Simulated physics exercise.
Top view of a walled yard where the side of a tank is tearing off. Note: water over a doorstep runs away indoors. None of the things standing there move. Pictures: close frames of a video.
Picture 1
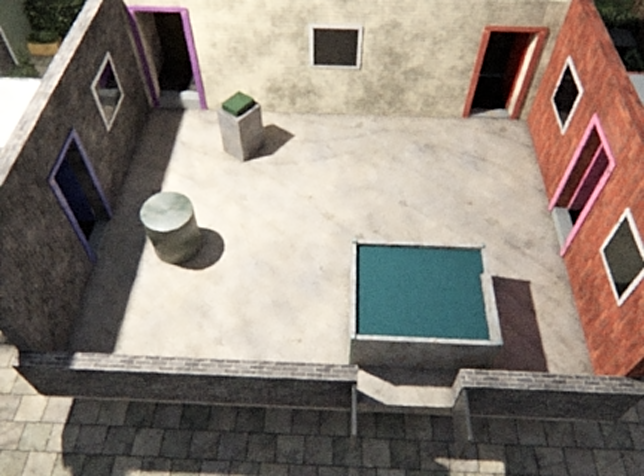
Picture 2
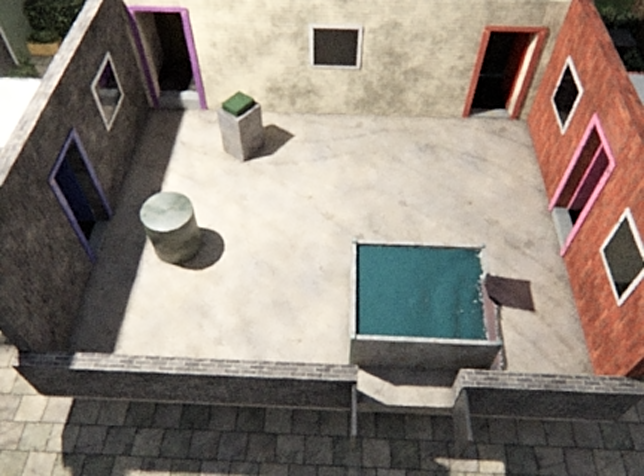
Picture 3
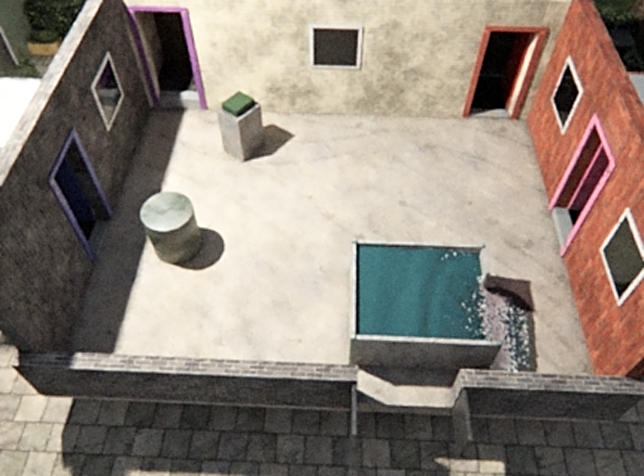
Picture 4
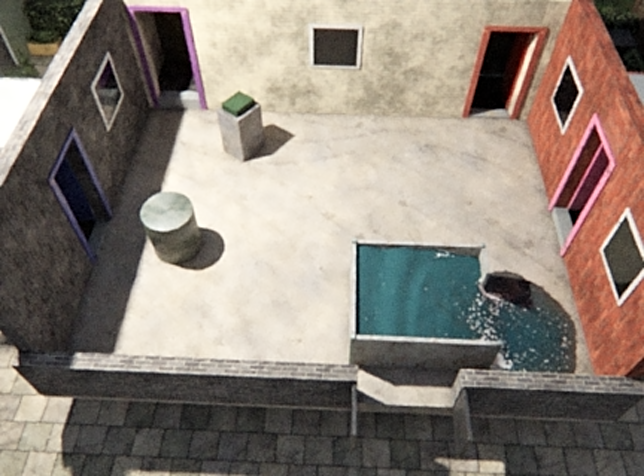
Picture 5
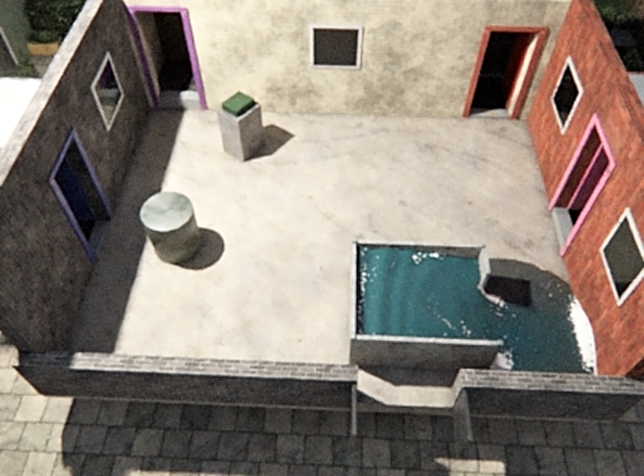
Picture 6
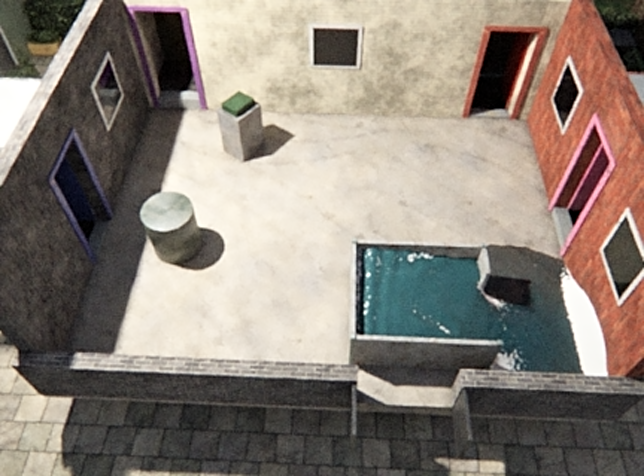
Water pouring from the torn right side of an open tank, spreading across the walled yard floor toward the red wall.
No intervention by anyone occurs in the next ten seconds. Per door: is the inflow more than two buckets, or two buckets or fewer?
Outcome: The purple door is going to let through no more than allowed; the pink door is going to let through no more than allowed; the blue door is going to let through no more than allowed; the red door is going to let through more than allowed.
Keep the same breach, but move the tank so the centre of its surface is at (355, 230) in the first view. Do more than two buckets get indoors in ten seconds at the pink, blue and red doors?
The pink one exceeds the limit, the blue one stays within the limit, and the red one exceeds the limit.
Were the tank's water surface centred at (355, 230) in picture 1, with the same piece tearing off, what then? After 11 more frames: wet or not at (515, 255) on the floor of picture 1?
Result for the spot: Waterlogged.
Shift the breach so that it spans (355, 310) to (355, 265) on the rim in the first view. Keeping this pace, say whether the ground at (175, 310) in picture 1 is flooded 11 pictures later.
At that place: Under water.
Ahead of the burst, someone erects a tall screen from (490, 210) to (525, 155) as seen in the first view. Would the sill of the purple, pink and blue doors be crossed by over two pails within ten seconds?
Here's how it goes: The purple door doesn't get there, then the pink door gets past it, and the blue door doesn't get there.
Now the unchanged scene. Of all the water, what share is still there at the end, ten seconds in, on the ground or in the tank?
I'd put it at about 84 per cent.
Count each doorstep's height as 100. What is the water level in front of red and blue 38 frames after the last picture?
I'd put it at close to 210 and 0 per cent.
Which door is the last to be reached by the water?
I'd go with the blue door.
A moment on, water covers 10 % of the floor; the purple door not reached, the pink door wet at the sill, nothing in, the blue door not reached, the red door not reached.
Next, water covers 20 % of the floor; the purple door not reached, the pink door wet at the sill, nothing in, the blue door not reached, the red door not reached.
Then, water covers 40 % of the floor; the purple door not reached, the pink door wet at the sill, nothing in, the blue door not reached, the red door over two buckets in.
Later, water covers 55 % of the floor; the purple door wet at the sill, nothing in, the pink door wet at the sill, nothing in, the blue door not reached, the red door far over two buckets in.
In the end, water covers 90 % of the floor; the purple door wet at the sill, nothing in, the pink door wet at the sill, nothing in, the blue door under two buckets in, the red door far over two buckets in.
